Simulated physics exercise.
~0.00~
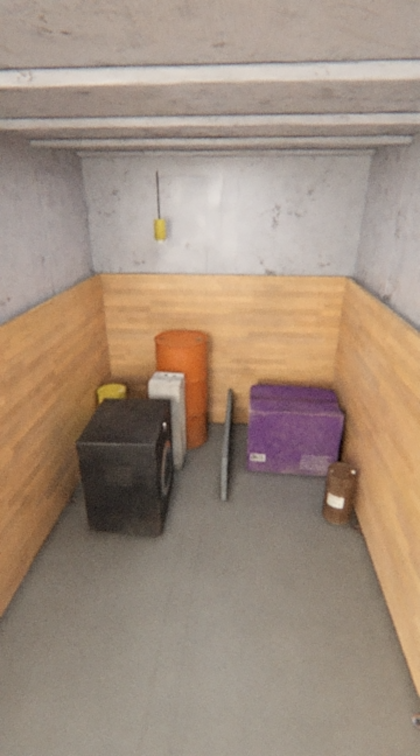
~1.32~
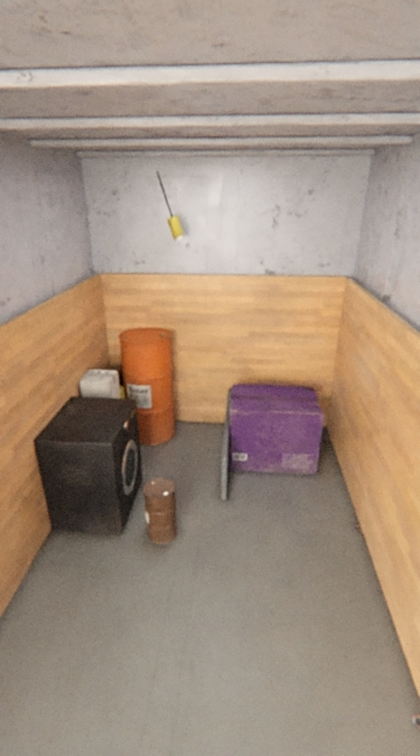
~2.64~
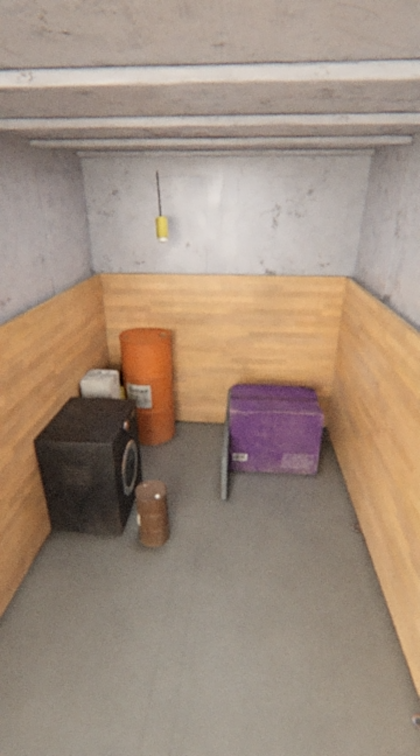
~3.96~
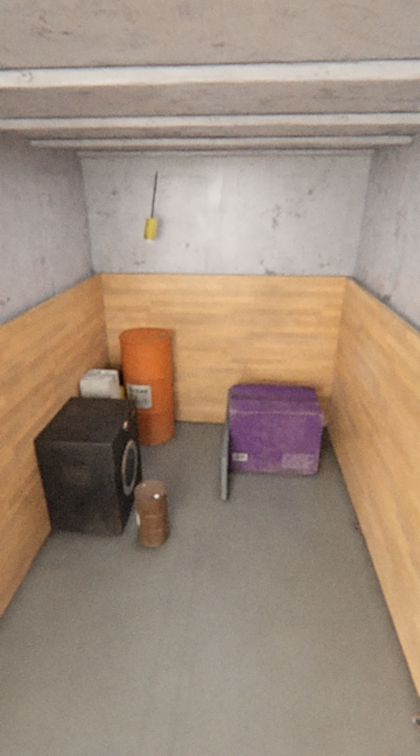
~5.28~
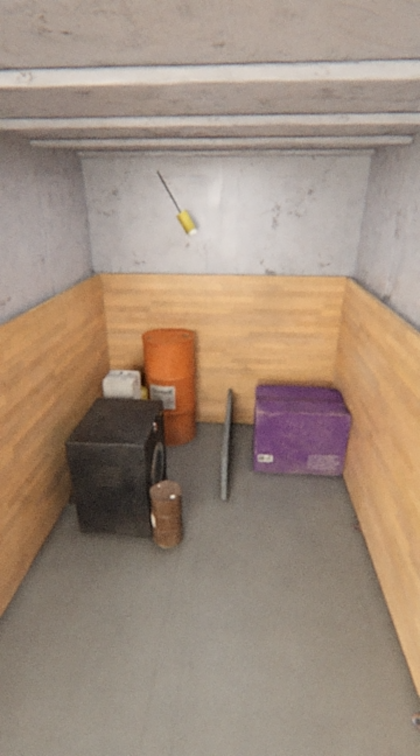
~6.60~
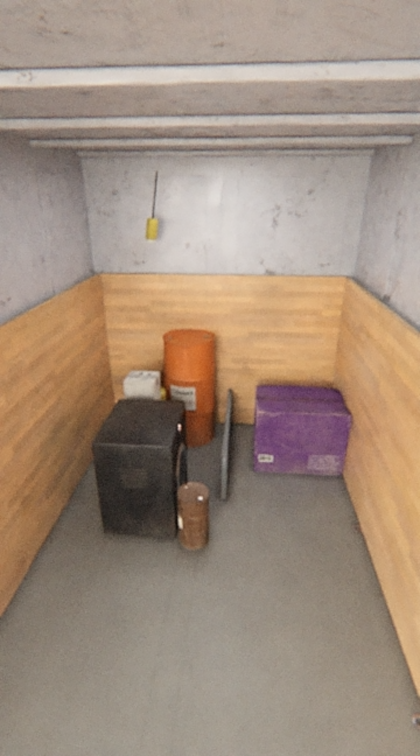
A yellow object hanging from the ceiling sways in a van's load bay, seen from behind, facing the front wall. A black appliance, a white box, a yellow canister and an orange drum stand at left, with a low grey board near the middle and a purple box and a brown canister at right. The load slides left, the brown canister crossing to beside the appliance and the purple box reaching the board. After a brief pause, the items slide back right. Finally, all stand upright, the brown canister still beside the appliance, left of the board.
